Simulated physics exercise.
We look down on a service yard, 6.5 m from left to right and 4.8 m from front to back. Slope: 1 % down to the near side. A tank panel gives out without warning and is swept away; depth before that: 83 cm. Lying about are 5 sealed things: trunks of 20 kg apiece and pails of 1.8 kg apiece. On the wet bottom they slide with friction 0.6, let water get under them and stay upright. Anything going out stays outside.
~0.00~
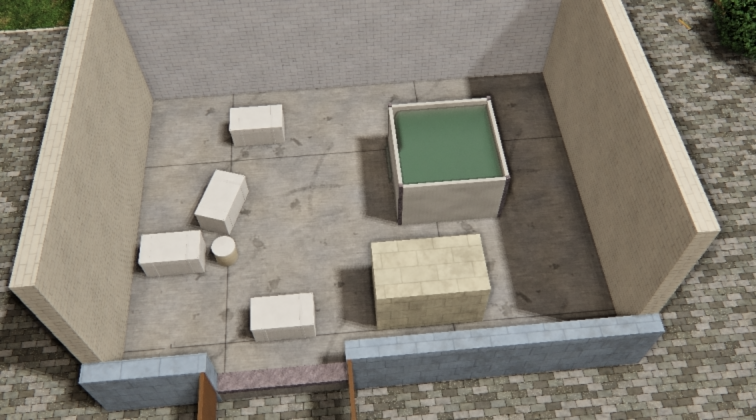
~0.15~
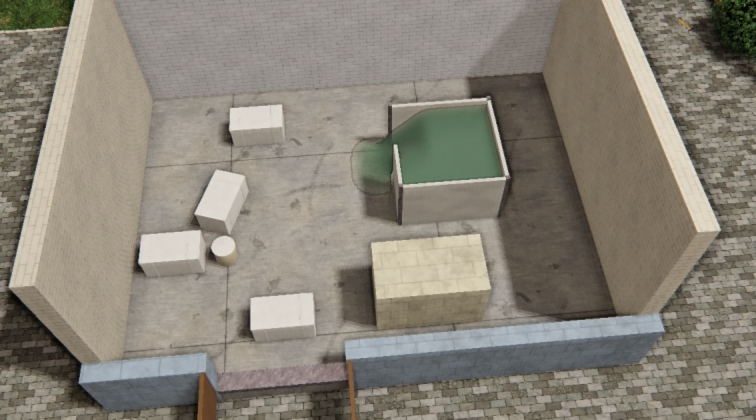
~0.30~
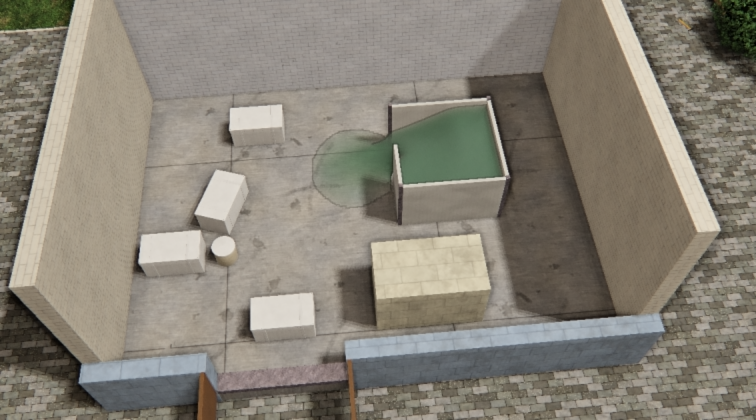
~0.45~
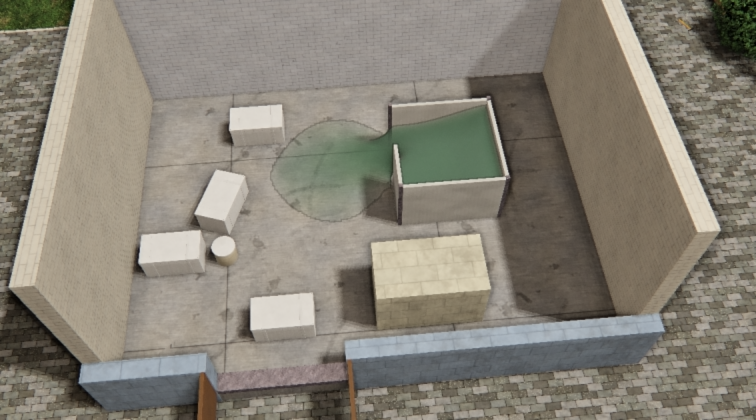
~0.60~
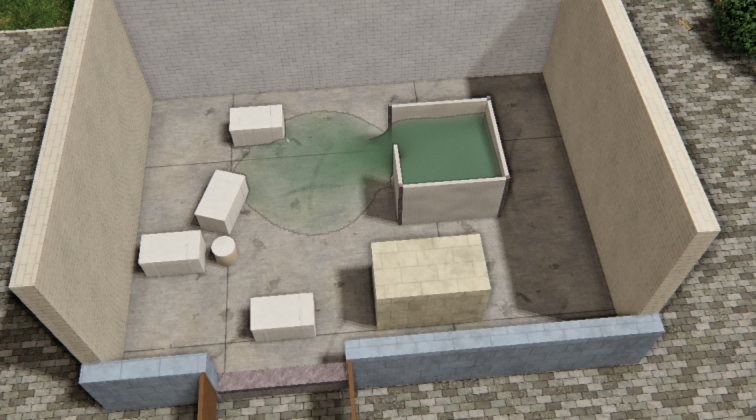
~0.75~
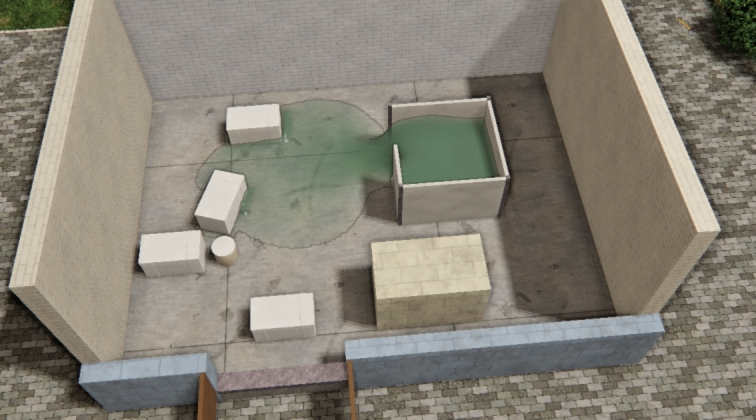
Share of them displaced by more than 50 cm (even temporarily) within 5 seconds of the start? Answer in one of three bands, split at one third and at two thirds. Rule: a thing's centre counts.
Two thirds or more.
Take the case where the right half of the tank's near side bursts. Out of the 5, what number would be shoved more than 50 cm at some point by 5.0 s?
The answer then is 1.
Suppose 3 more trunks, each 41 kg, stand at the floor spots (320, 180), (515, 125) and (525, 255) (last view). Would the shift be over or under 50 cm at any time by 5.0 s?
In the order asked: Farther than that, not as far, not as far.
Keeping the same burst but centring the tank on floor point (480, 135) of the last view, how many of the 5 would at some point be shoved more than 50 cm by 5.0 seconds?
Result: 5 of them.
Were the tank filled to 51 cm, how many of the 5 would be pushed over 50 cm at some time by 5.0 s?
That would make 4 of them.
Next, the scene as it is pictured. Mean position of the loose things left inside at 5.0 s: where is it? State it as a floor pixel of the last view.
Close to pixel (259, 277).
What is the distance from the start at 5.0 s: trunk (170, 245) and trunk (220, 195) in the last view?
Washed out; 200 cm.
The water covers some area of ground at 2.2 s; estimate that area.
Flooded: Near 17 m2.
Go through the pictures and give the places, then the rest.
The first frame shows a trunk at (256, 117) rests on the ground; a trunk at (220, 194), on the bottom; 2.0 m2 under water; 0 of 5 have shifted.
The second frame shows a trunk at (256, 117) rests on the ground; a trunk at (220, 194), on the bottom; 2.6 m2 under water; 0 of 5 have shifted.
The third frame shows a trunk at (256, 117) rests on the ground; a trunk at (220, 194) rests on the ground; 3.4 m2 under water; 0 of 5 have shifted.
The fourth frame shows a trunk at (256, 117), on the bottom; a trunk at (220, 194) rests on the ground; 4.6 m2 under water; 0 of 5 have shifted.
The fifth frame shows a trunk at (256, 117), on the bottom; a trunk at (220, 194) rests on the ground; water covers 5.9 m2; 0 of 5 have shifted.
The sixth frame shows a trunk at (253, 117) rests on the ground, 5 cm from its start; a trunk at (220, 194), on the bottom; water covers 7.2 m2; 0 of 5 have shifted.
After 1.1 s 0 of 5 are over 50 cm from their spots; 0 afloat.
After 2.2 s 4 of 5 are over 50 cm from their spots; 3 afloat.
After 3.5 s 3 of 5 are over 50 cm from their spots; 4 afloat.
After 5.0 s 4 of 5 are over 50 cm from their spots, and 5 have been at some point; 3 afloat.
